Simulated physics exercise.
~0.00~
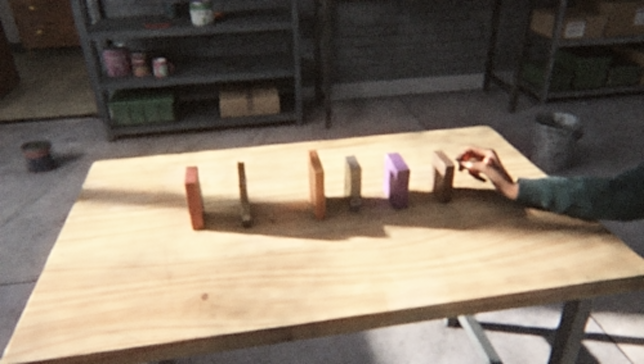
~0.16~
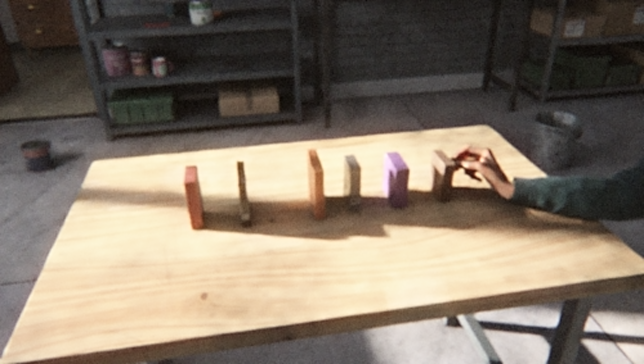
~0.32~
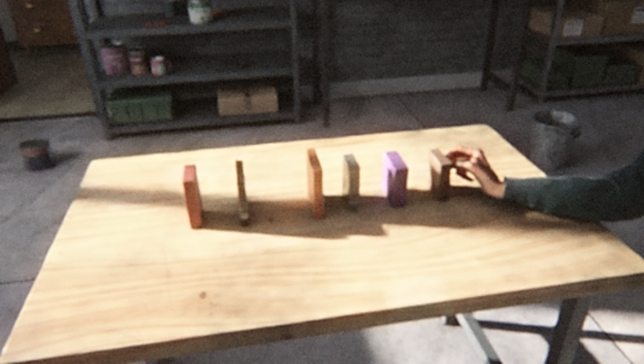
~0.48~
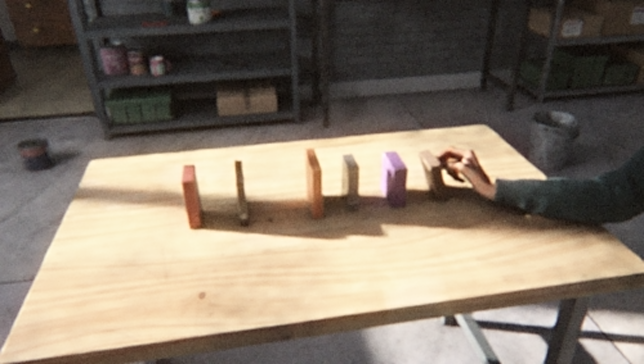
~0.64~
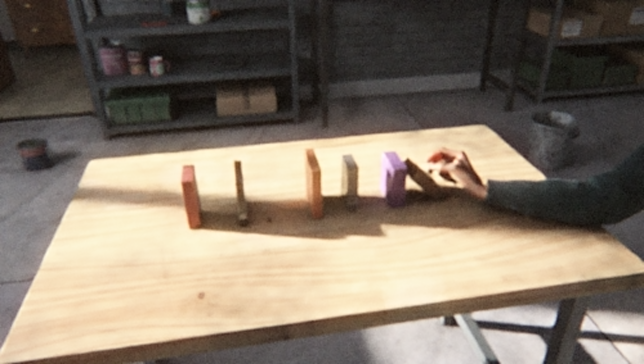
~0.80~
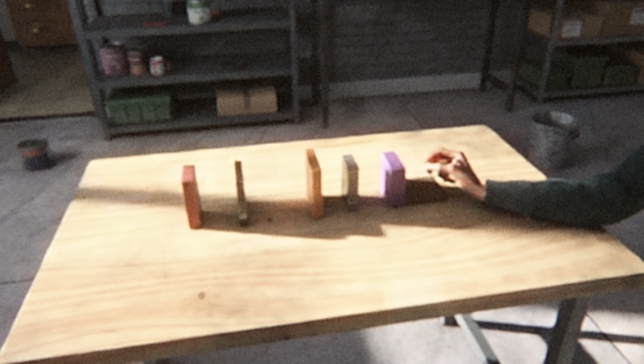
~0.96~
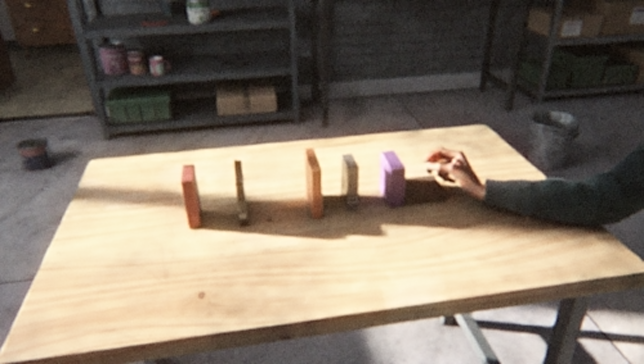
The footage shows six upright pieces in a spaced row on a wooden table as a hand at the right tips the brown block leftward until it lies flat beside the purple board, while the purple, grey, orange, black and red pieces all stay standing.
